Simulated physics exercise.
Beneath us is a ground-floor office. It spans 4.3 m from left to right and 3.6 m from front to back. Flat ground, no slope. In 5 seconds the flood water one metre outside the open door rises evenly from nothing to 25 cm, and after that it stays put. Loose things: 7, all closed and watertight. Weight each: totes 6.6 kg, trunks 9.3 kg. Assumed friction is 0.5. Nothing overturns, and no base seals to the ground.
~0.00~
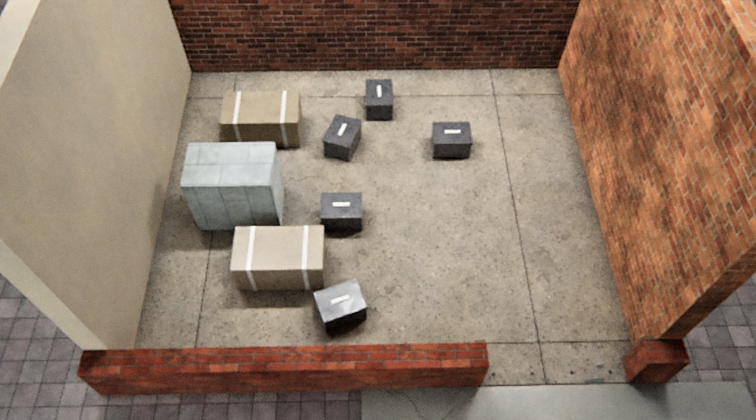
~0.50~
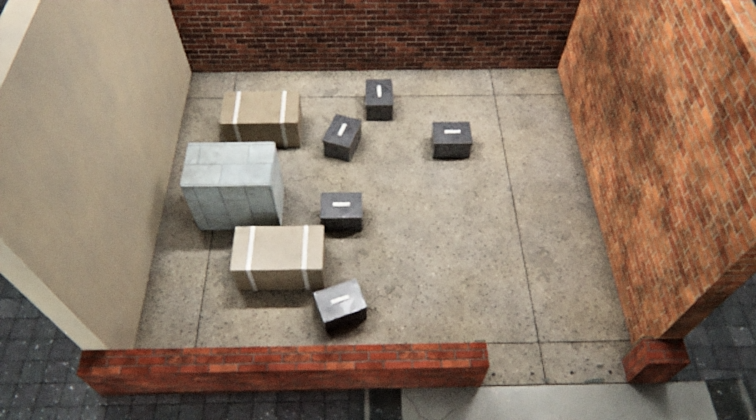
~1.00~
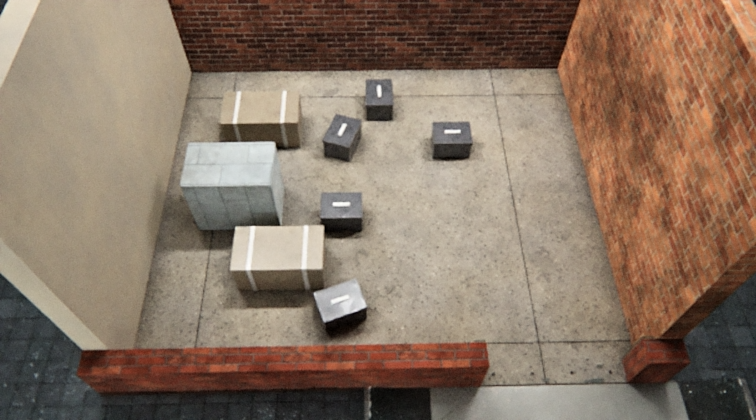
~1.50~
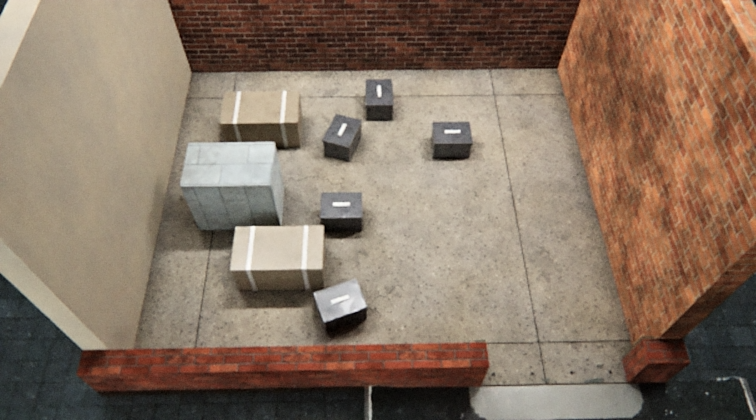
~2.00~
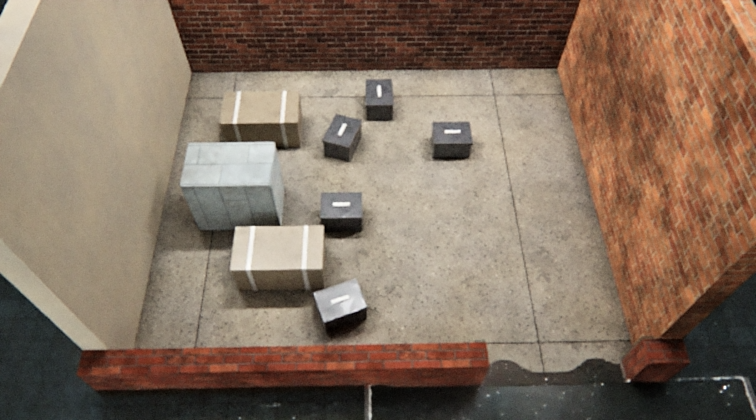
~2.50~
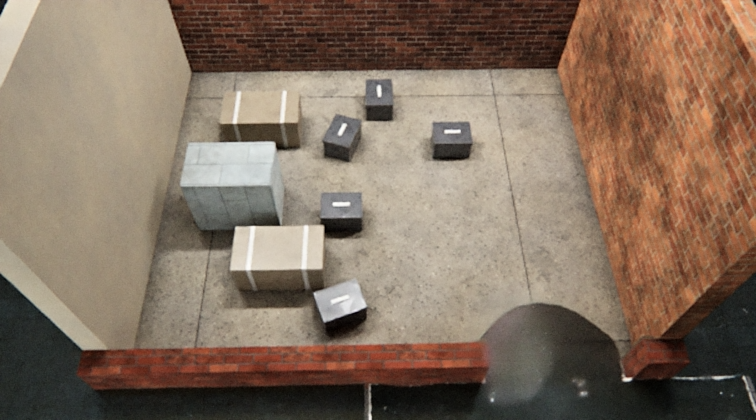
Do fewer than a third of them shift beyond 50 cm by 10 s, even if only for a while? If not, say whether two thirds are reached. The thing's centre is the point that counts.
No, but under two thirds.
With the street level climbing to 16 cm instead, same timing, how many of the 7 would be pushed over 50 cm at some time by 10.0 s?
That would make 2 of them.
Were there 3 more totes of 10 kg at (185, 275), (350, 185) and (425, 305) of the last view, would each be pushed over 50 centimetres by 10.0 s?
In order: Below the mark, below the mark, below the mark.
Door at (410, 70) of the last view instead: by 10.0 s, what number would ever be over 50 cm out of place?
Result: 6.
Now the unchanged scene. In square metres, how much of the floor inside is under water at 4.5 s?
At that time the wet patch spans about 5.5 m2.
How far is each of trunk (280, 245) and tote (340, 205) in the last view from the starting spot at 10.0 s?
The first is 10 cm from its start, the second 5 cm.
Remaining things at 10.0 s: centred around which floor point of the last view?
Mean floor pixel: About (262, 193).
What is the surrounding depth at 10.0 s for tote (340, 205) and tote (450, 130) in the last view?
About 5 and 18 cm.
After 3.5 s 0 of 7 are over 50 cm from their spots; 0 afloat.
After 4.5 s 0 of 7 are over 50 cm from their spots; 0 afloat.
After 7.0 s 1 of 7 are over 50 cm from their spots; 2 afloat.
After 10.0 s 4 of 7 are over 50 cm from their spots, and 4 have been at some point; 5 afloat.
